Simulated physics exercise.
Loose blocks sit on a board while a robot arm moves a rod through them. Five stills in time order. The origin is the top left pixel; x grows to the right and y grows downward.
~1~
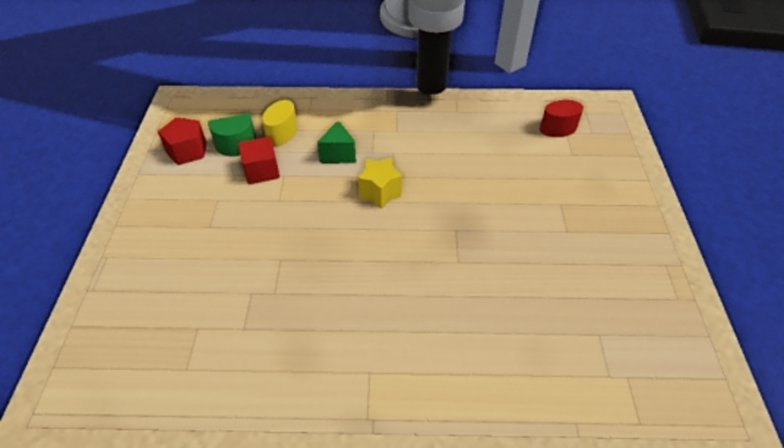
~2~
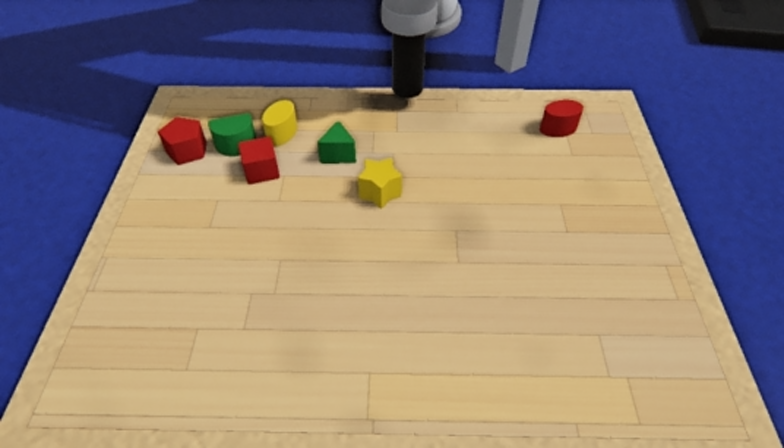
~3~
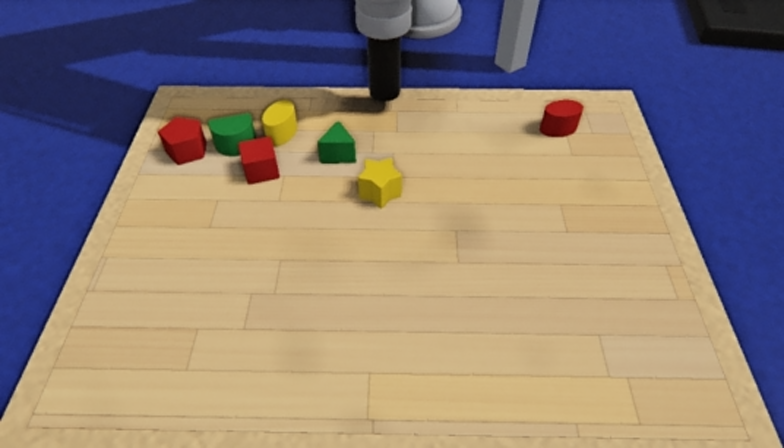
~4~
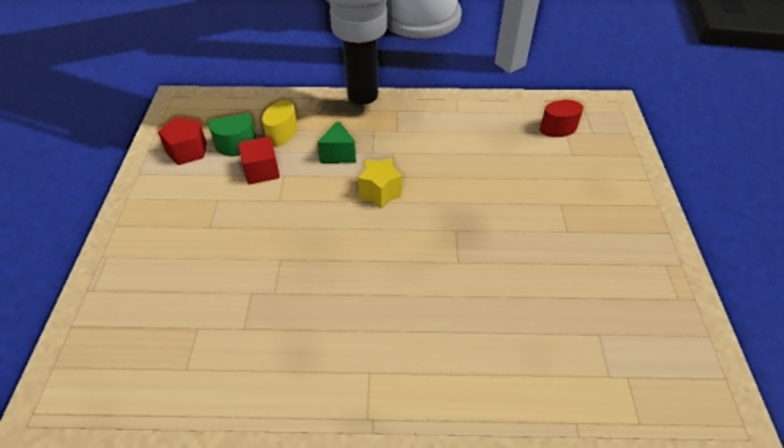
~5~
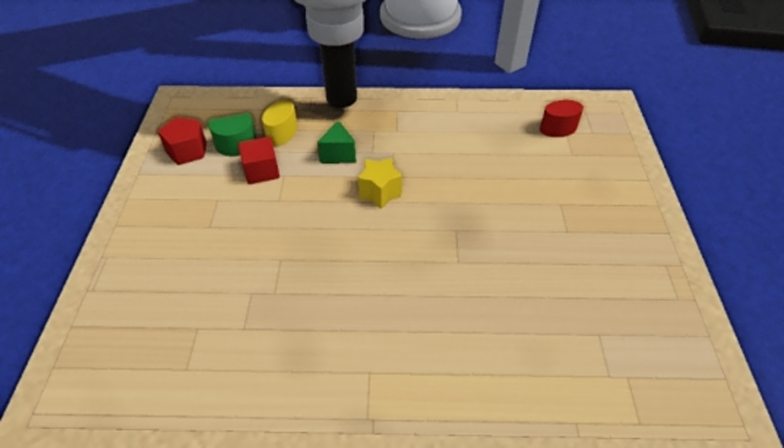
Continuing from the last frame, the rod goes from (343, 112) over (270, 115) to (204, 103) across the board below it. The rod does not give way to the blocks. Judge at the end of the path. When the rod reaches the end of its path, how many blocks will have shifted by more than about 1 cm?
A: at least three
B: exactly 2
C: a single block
The answer is C.
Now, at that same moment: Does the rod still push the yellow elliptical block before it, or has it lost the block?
I'm fairly sure the yellow elliptical block slides away from the front of the rod at some point.
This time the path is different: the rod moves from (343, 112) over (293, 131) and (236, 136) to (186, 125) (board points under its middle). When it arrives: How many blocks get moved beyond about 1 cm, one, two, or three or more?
In total, three or more blocks get moved by over 1 cm.
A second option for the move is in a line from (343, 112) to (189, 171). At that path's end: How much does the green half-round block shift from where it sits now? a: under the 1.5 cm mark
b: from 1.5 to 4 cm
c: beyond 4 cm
c: Beyond 4 cm.
The first path, step by step. One third of the way, rod (292, 102); yellow elliptical block (270, 115), turned 20° anticlockwise.
Two thirds of the way, rod (244, 98); yellow elliptical block (264, 115), turned 60° anticlockwise.
At the end, rod (199, 90); green half-round block still; yellow elliptical block (264, 115), turned 60° anticlockwise.
